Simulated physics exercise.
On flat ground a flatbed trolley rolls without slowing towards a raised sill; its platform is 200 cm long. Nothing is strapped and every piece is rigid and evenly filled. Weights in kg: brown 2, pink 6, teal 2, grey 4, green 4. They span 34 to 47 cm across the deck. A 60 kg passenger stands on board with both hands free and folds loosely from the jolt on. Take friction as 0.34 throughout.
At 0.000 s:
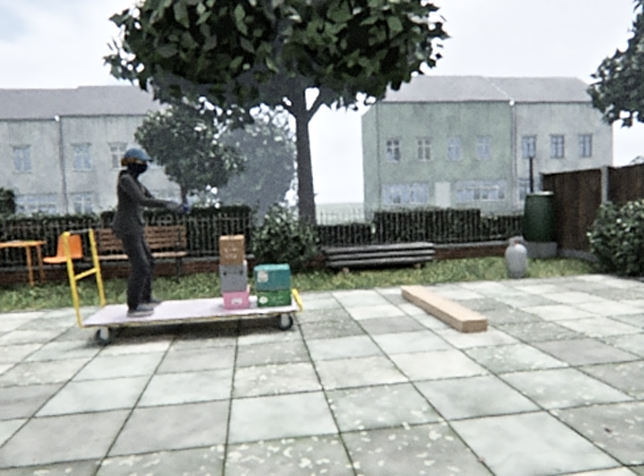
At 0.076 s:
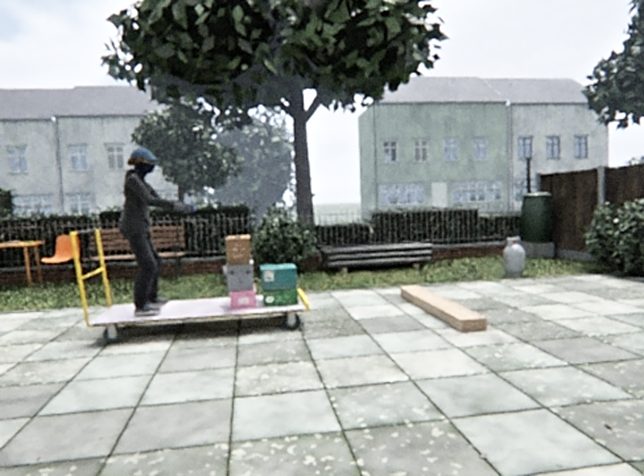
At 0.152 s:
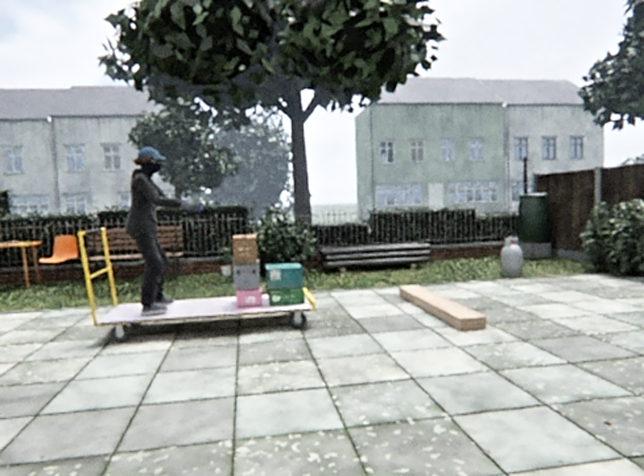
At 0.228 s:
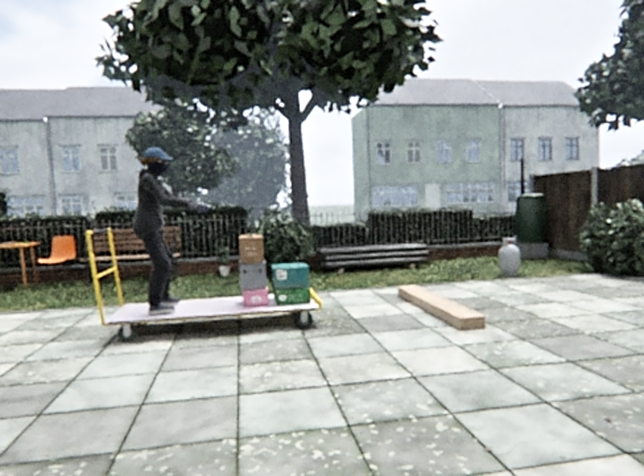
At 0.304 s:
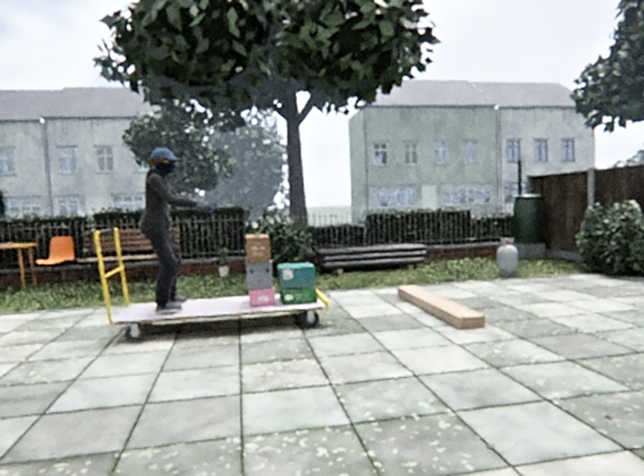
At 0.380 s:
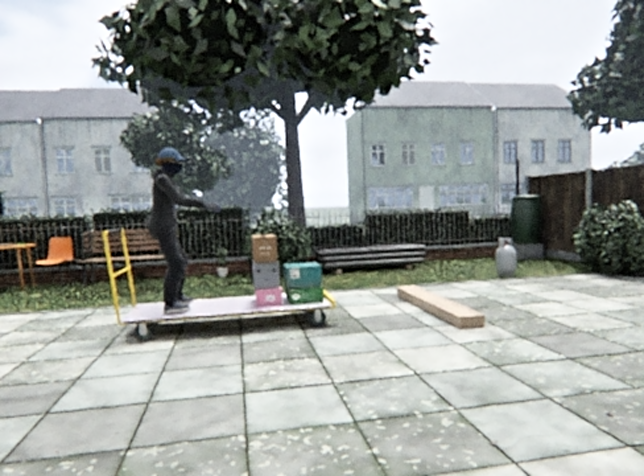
On a paved yard with a tree, fence and pale houses behind, a figure in dark clothes and a blue cap stands on a flatbed trolley near stacked parcels, arms held forward. The trolley rolls slowly and steadily a short way right, narrowing the gap to a wooden beam on the paving.
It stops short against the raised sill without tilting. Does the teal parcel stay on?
The teal parcel keeps its place on the deck.
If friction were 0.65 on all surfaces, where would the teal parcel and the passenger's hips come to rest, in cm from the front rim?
Then teal 20 behind, hips 140 behind.
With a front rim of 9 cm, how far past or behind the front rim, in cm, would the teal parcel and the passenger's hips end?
Then teal 20 behind, hips 130 behind.
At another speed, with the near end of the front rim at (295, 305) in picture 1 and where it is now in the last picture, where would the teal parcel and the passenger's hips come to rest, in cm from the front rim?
In that case teal 50 past, hips 140 behind.
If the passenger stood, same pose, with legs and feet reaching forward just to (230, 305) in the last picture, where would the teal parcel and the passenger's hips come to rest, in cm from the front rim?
Then teal 50 past, hips 100 behind.
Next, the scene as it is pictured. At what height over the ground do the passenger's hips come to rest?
Some 45 cm up.
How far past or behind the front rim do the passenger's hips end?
Some 130 cm behind it.
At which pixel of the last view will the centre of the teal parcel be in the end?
Around (417, 268).
The wheels strike at 1.82 s.
After 2.37 s the teal parcel is 15 cm behind the rim, tilted 0°, near (417, 268) in the last picture's view.
After 2.82 s the teal parcel is 15 cm behind the rim, tilted 0°, near (417, 268) in the last picture's view.
When all is still (5.1 s), nothing is past the rim; behind it, brown carton, pink tote, teal parcel, grey toolbox, green carton and the passenger's hips.
